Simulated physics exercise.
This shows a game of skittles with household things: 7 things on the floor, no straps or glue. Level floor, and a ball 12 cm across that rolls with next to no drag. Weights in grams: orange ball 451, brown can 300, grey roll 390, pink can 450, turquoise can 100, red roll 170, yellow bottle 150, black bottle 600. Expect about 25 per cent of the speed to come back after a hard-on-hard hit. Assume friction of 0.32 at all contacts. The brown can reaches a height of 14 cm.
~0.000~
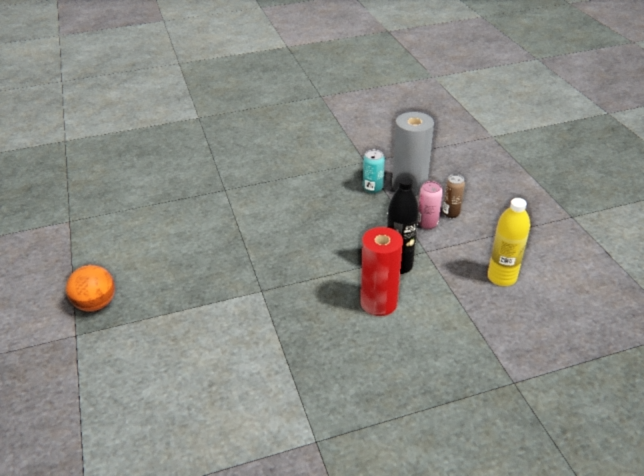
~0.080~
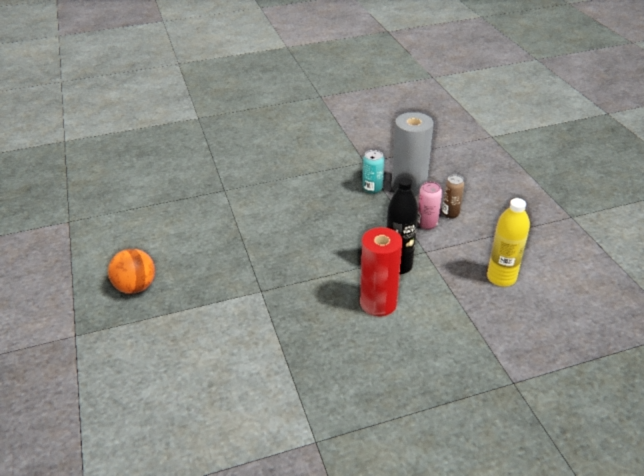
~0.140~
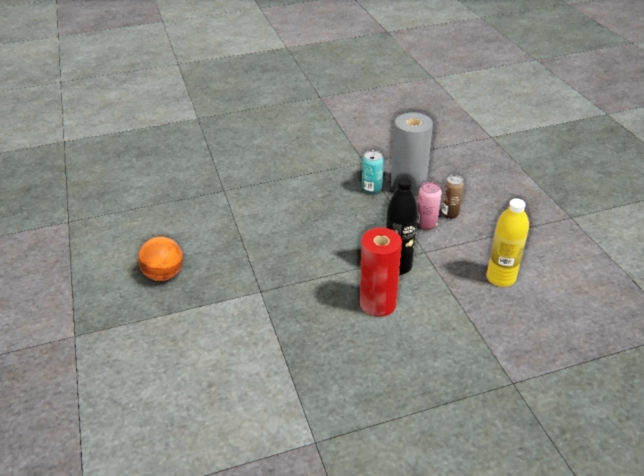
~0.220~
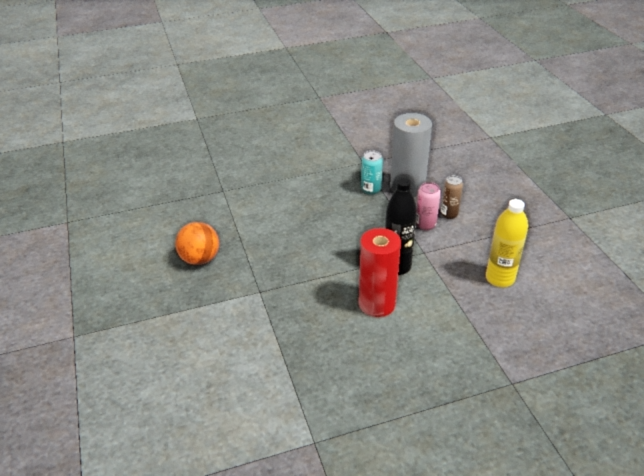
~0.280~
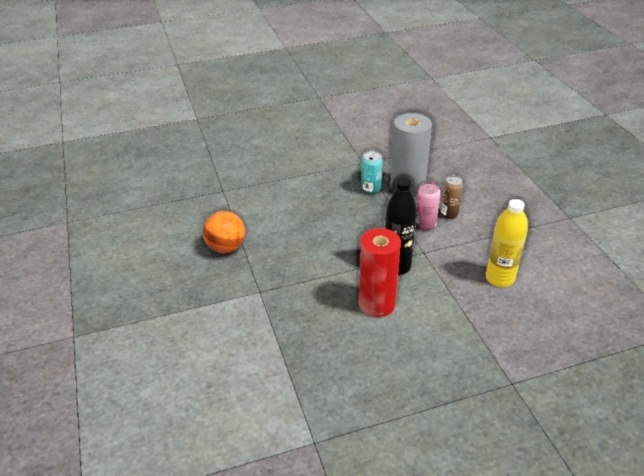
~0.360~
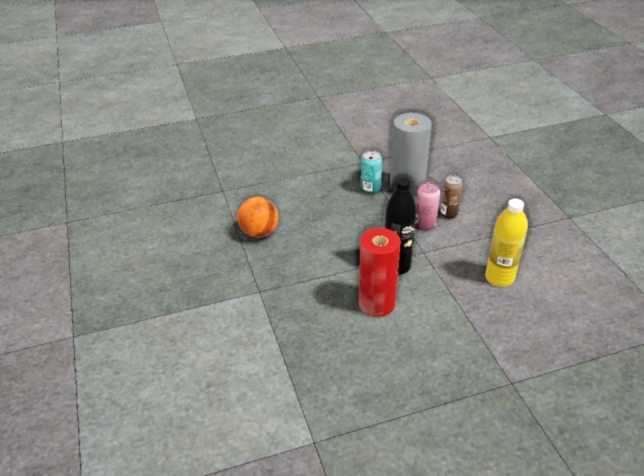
To begin with, an orange ball sits at the left of a tiled floor, apart from a group of cans, bottles and rolls standing on the right. The ball rolls to the right and slightly up the view, drawing steadily closer to the group, while the standing things stay still.
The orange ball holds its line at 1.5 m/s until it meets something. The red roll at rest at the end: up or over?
It never comes down.
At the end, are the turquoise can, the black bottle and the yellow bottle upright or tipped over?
Outcome noted - the turquoise can ends up fallen, the black bottle survives without falling, the yellow bottle survives without falling.
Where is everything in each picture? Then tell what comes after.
In the first frame, ball has run 0 cm; orange ball (91, 288); red roll (381, 273).
In the second frame, ball has run 12 cm; orange ball (132, 271); pink can (429, 206).
In the third frame, ball has run 21 cm; orange ball (161, 259); yellow bottle (509, 242).
In the fourth frame, ball has run 32 cm; orange ball (197, 244); brown can (452, 198).
In the fifth frame, ball has run 41 cm; orange ball (224, 232); pink can (428, 207).
In the sixth frame, ball has run 53 cm; orange ball (258, 218); red roll (379, 273).
After 0.86 s, ball has run 102 cm; orange ball near (372, 154); turquoise can 35° off upright; grey roll 6° off upright.
After 1.76 s, ball has run 150 cm; orange ball near (416, 86); turquoise can on its side; grey roll moved 10 cm.
In the end (2.9 s), toppled on the floor, turquoise can; not toppled but over 8 cm from the start, grey roll; the other 5 under 8 cm from the start. At the end, from the last picture's camera, red roll near (379, 273).
